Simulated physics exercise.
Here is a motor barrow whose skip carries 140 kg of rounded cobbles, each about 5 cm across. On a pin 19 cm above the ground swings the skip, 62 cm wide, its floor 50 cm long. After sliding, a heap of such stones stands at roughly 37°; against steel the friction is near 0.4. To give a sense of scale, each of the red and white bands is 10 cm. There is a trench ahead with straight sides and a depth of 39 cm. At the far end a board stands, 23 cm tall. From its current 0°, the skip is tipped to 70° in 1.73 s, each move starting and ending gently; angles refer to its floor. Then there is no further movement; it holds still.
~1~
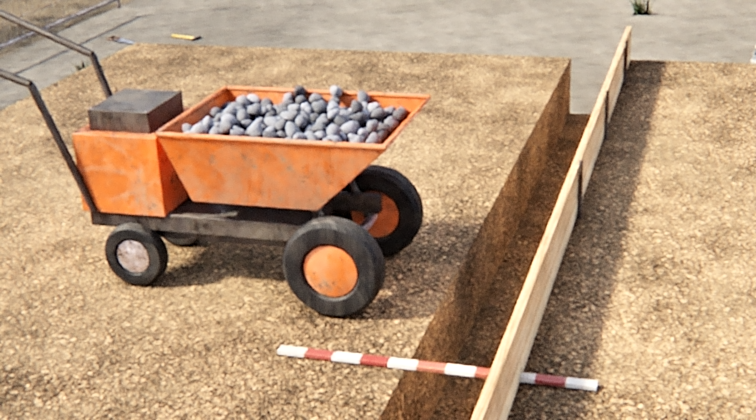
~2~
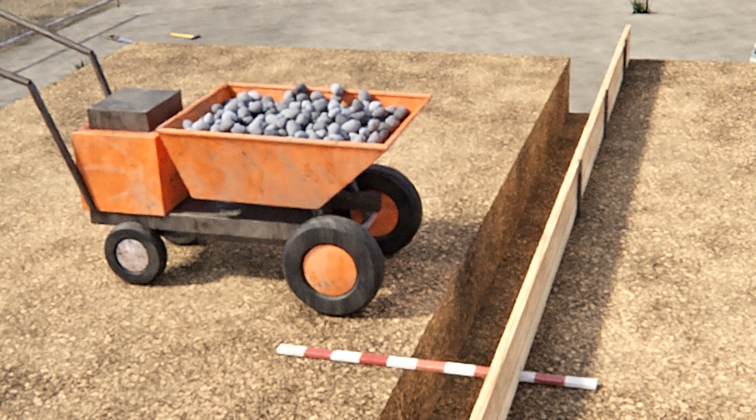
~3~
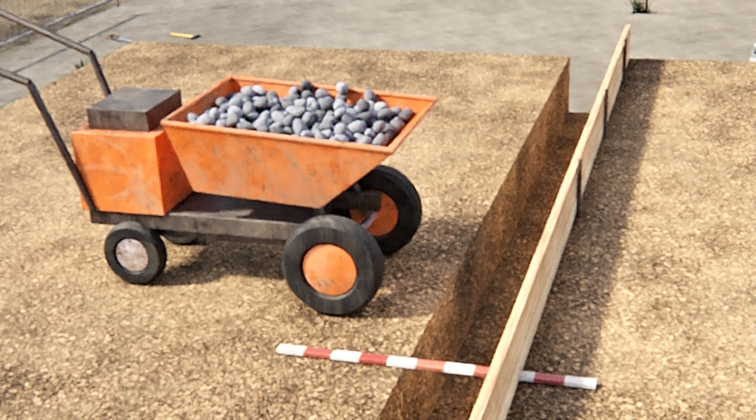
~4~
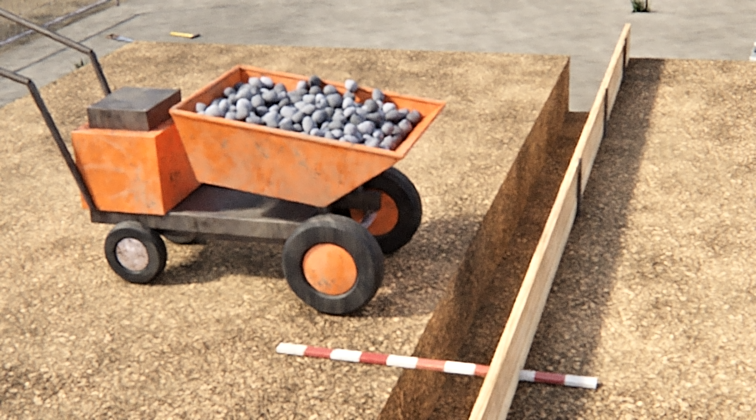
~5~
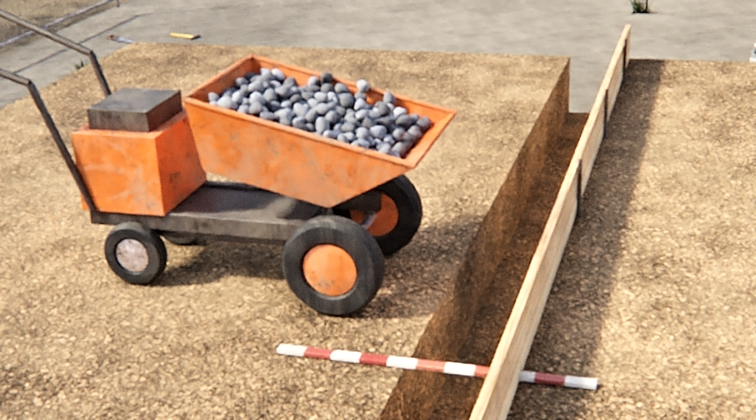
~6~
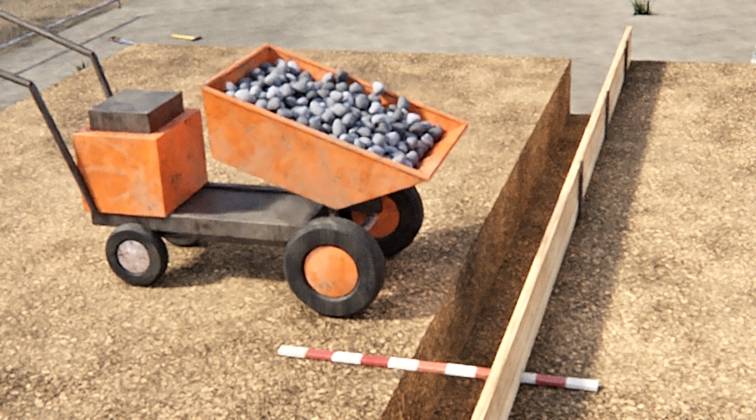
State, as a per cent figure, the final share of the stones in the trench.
The final share is about 93 per cent.
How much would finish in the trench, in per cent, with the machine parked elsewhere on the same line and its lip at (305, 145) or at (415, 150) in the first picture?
I'd expect close to 100 per cent at the first and 15 per cent at the second.
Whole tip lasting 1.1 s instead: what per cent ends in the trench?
Expected share: Around 90%.
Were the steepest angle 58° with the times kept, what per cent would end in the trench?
Roughly 90%.
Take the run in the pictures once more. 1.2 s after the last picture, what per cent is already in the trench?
I'd put it near 50 per cent.
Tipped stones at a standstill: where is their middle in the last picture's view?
Around (503, 364).
Then, 0.7 s after the last picture the floor is at 59°, 98 % in the skip, 2 % in the trench; the foremost stones are at (516, 251).
Then, 1.2 s after the last picture the floor is at 70°, 48 % in the skip, 48 % in the trench, 4 % past the trench; the foremost stones are at (633, 295).
Then, 1.6 s after the last picture the floor is at 70°, 18 % in the skip, 76 % in the trench, 6 % past the trench; the foremost stones are at (678, 288).
Then, 3.5 s after the last picture the floor is at 70°, 0 % in the skip, 93 % in the trench, 6 % past the trench; the foremost stones are at (684, 287).
